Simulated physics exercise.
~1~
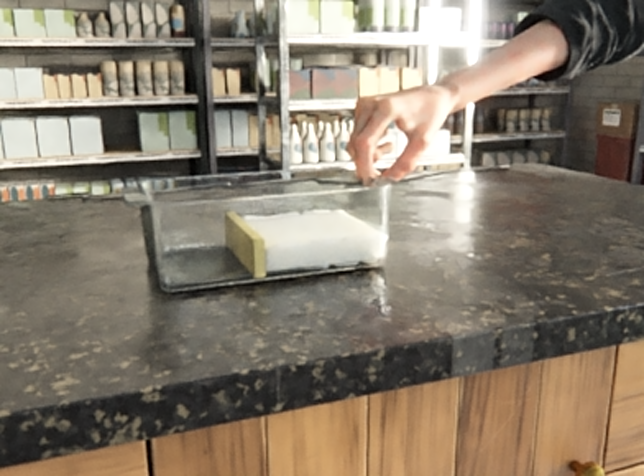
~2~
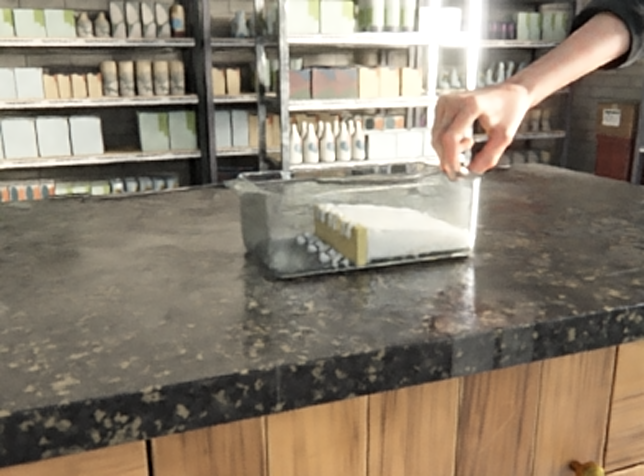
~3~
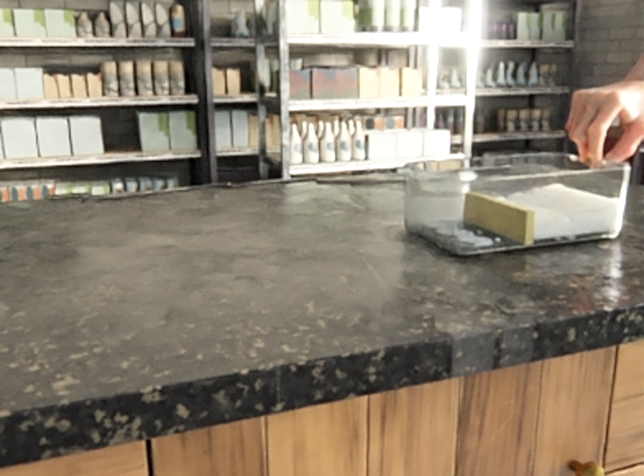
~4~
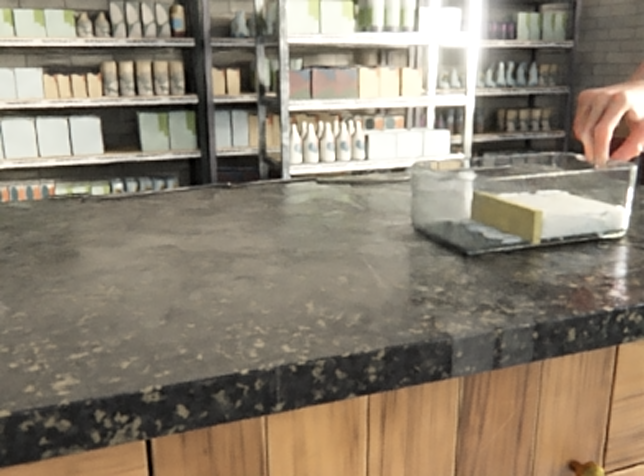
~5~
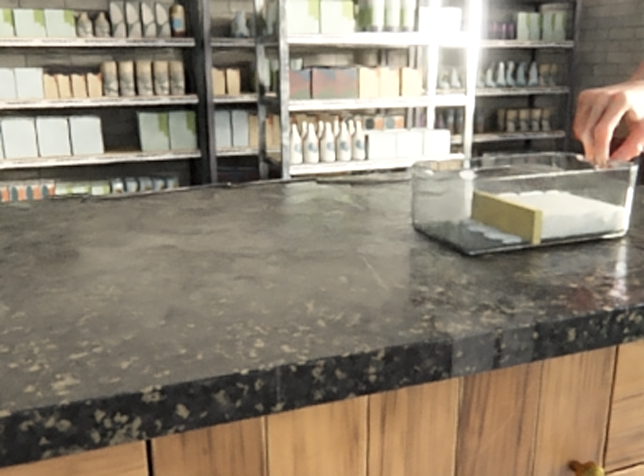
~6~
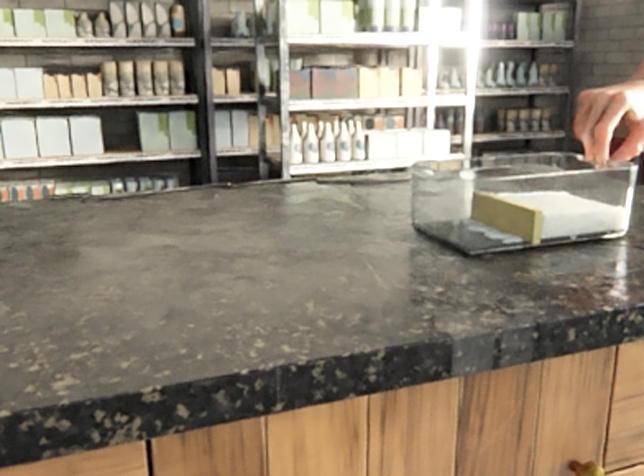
A hand slid a clear, oblong tub with milk behind a yellowish divider to the right across a dark stone counter, and a little splashed into the left part before the tub stopped near the counter's right side, the divider still upright.
